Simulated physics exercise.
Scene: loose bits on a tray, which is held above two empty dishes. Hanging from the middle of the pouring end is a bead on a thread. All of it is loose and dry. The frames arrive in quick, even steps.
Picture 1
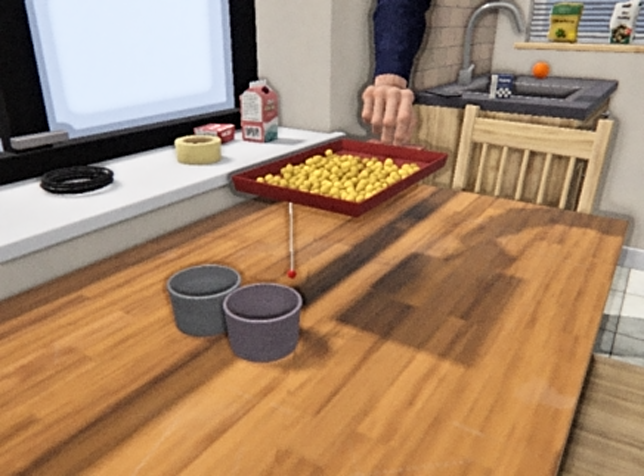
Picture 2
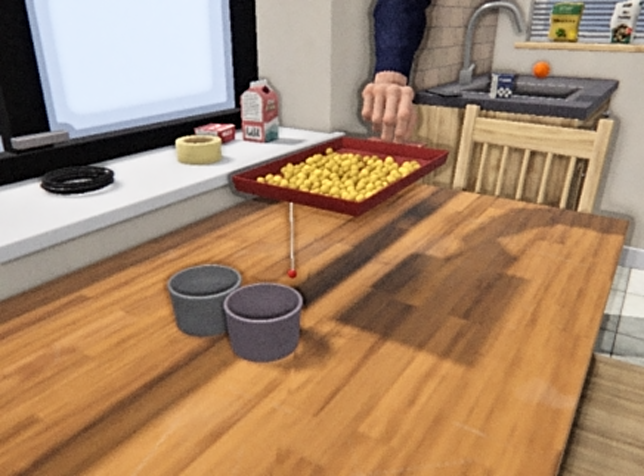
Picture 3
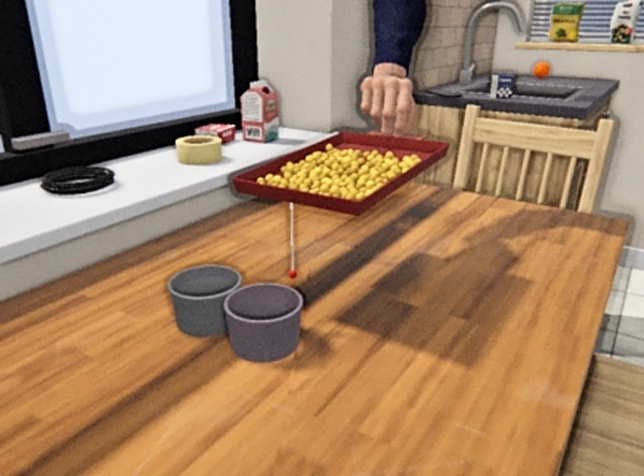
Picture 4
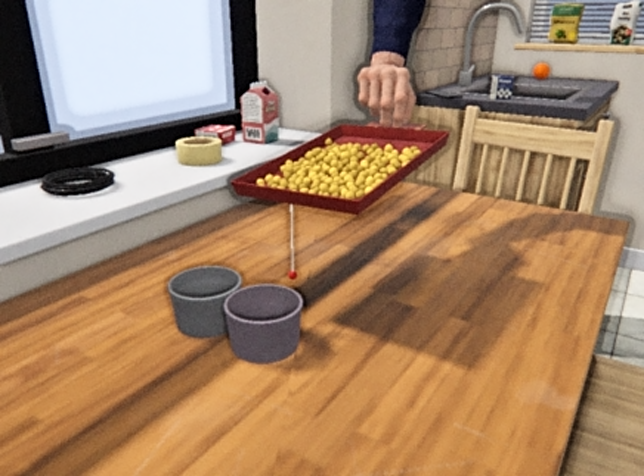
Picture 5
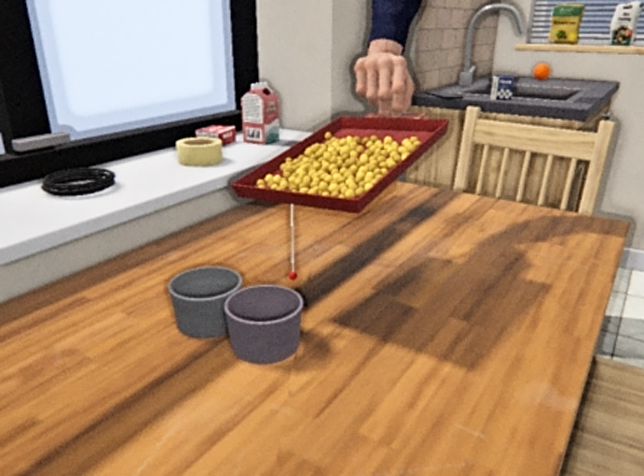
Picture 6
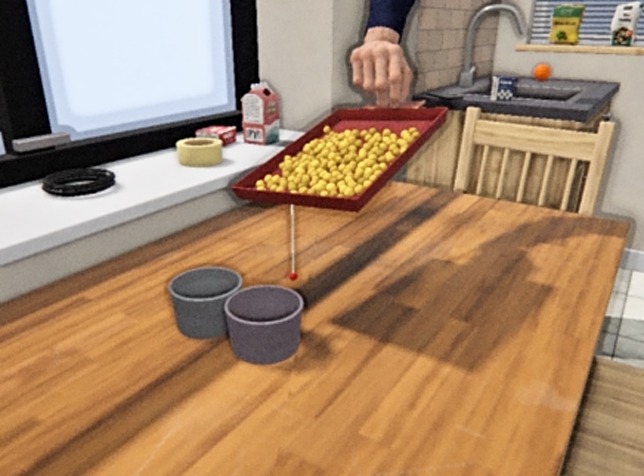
In the video, a hand at the far side of a red tray of small yellow balls gradually tilts it toward its near left corner, above a wooden table where two empty grey dishes and a hanging red bead stay still.
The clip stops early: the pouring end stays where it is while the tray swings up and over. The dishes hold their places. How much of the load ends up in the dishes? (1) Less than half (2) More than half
2, more than half.
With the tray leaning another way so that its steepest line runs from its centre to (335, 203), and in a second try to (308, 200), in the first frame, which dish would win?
In the first case it's the one on the right, in the second the one on the right.
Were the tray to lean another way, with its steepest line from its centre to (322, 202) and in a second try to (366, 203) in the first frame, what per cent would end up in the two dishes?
I'd say roughly 40 percent with the first slope, 0 percent with the other.
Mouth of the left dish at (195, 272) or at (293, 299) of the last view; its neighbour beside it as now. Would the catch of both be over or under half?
Earlier try a majority share, later try a minority share.
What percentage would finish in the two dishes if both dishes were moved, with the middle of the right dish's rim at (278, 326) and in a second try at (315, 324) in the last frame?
Roughly 40% on the first try and 50% on the second.
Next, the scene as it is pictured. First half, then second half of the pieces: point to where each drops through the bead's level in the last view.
Close to (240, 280), then close to (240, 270).
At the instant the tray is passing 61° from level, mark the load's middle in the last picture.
Check around (291, 149) in the last picture.
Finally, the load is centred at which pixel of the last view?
(243, 327).
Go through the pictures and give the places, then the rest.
Corners of the pouring end at (236, 176) and (358, 201), level; middle of the load at (334, 179), puffed corn balls; left dish at (180, 311); right dish at (239, 335); bead on its thread at (292, 274), in the first picture.
Corners of the pouring end at (236, 176) and (358, 201), level; middle of the load at (334, 177), in the second picture.
Corners of the pouring end at (236, 178) and (358, 200), tipped barely, lowest at the left corner; middle of the load at (334, 175), in the third picture.
Corners of the pouring end at (235, 181) and (357, 199), tipped a little, lowest at the left corner; middle of the load at (335, 164), in the fourth picture.
Corners of the pouring end at (235, 183) and (356, 198), tipped a little, lowest at the left corner; middle of the load at (334, 161), in the fifth picture.
Corners of the pouring end at (235, 186) and (355, 197), tipped clearly, lowest at the left corner; middle of the load at (333, 158); left dish at (181, 313); right dish at (240, 338), in the sixth picture.
Soon, tray tipped steeply; nearly all on the tray; a stray few in the left dish; a stray few in the air.
A while on, tray tipped past a quarter turn; nearly all on the tray; a stray few in the left dish; a stray few outside both.
Towards the end, tray tipped past a quarter turn; about a third in the right dish; about a third in the left dish; about a quarter outside both.
Finally, tray tipped past a quarter turn; about a third in the right dish; about a third in the left dish; about a quarter outside both.
